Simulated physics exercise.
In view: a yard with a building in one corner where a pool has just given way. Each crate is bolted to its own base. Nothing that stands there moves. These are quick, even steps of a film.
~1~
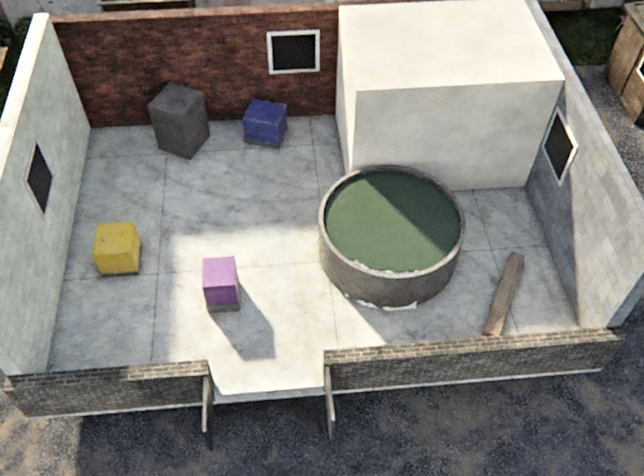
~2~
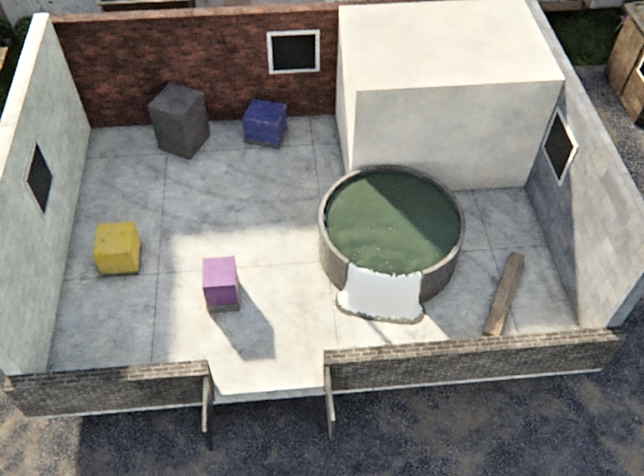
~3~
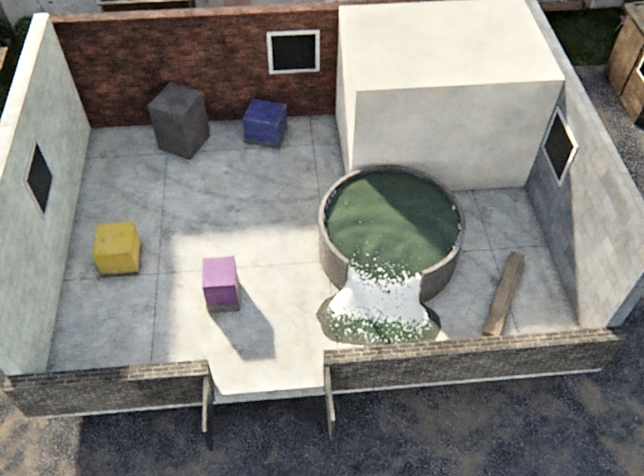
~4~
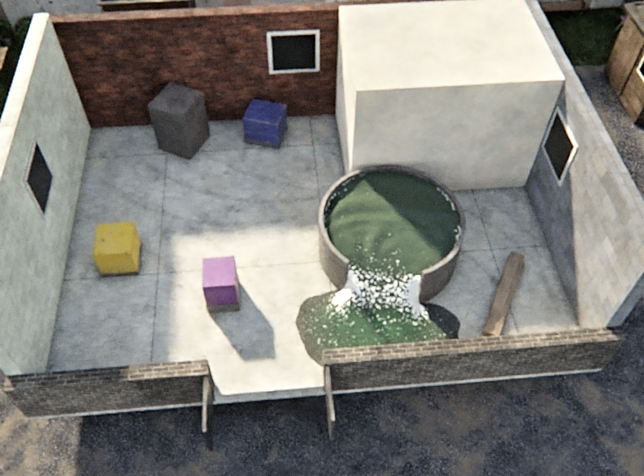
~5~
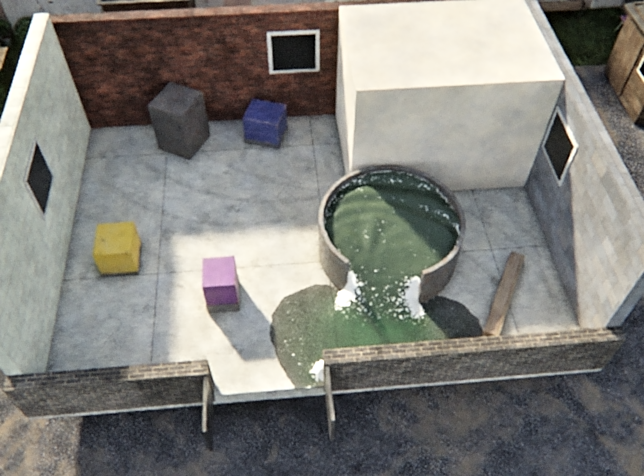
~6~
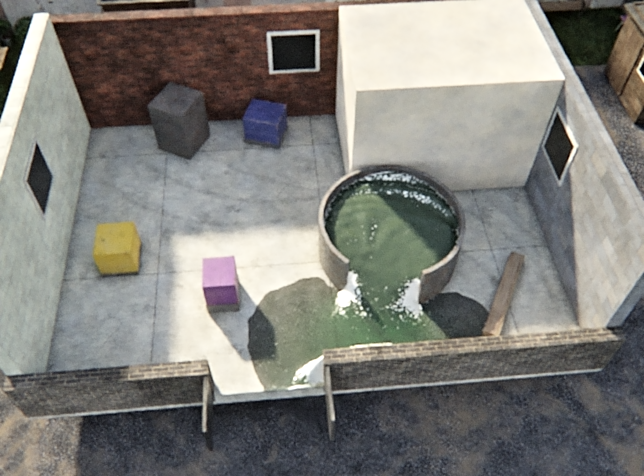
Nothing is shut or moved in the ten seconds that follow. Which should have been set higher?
In the end: The blue crate stays dry; the purple crate stays dry; the yellow crate gets wet.
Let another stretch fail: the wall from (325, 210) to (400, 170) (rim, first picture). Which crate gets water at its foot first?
First comes the blue one.
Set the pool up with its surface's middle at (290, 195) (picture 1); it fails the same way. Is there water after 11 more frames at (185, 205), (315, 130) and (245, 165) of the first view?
In that order: Clear, no water, dry.
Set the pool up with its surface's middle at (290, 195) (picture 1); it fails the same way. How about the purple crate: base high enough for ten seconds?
One by one: Purple crate is topped.
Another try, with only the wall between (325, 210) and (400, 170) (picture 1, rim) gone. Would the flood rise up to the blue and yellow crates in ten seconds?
My reading: The blue one is wetted, the yellow one is soaked.
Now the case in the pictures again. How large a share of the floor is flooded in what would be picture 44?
Near 80 in a hundred.
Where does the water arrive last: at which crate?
I say the one in blue.
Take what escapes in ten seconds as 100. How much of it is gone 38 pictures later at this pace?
Close to 85 %.
A moment on, water covers 20 % of the floor; the blue crate not reached, the purple crate water round its plinth, the yellow crate not reached.
Next, water covers 35 % of the floor; the blue crate not reached, the purple crate water round its plinth, the yellow crate not reached.
Then, water covers 55 % of the floor; the blue crate not reached, the purple crate water round its plinth, the yellow crate water round its plinth.
Later, water covers 80 % of the floor; the blue crate water round its plinth, the purple crate water round its plinth, the yellow crate water round its plinth.
In the end, water covers 100 % of the floor; the blue crate stayed above the water, the purple crate stayed above the water, the yellow crate was topped.
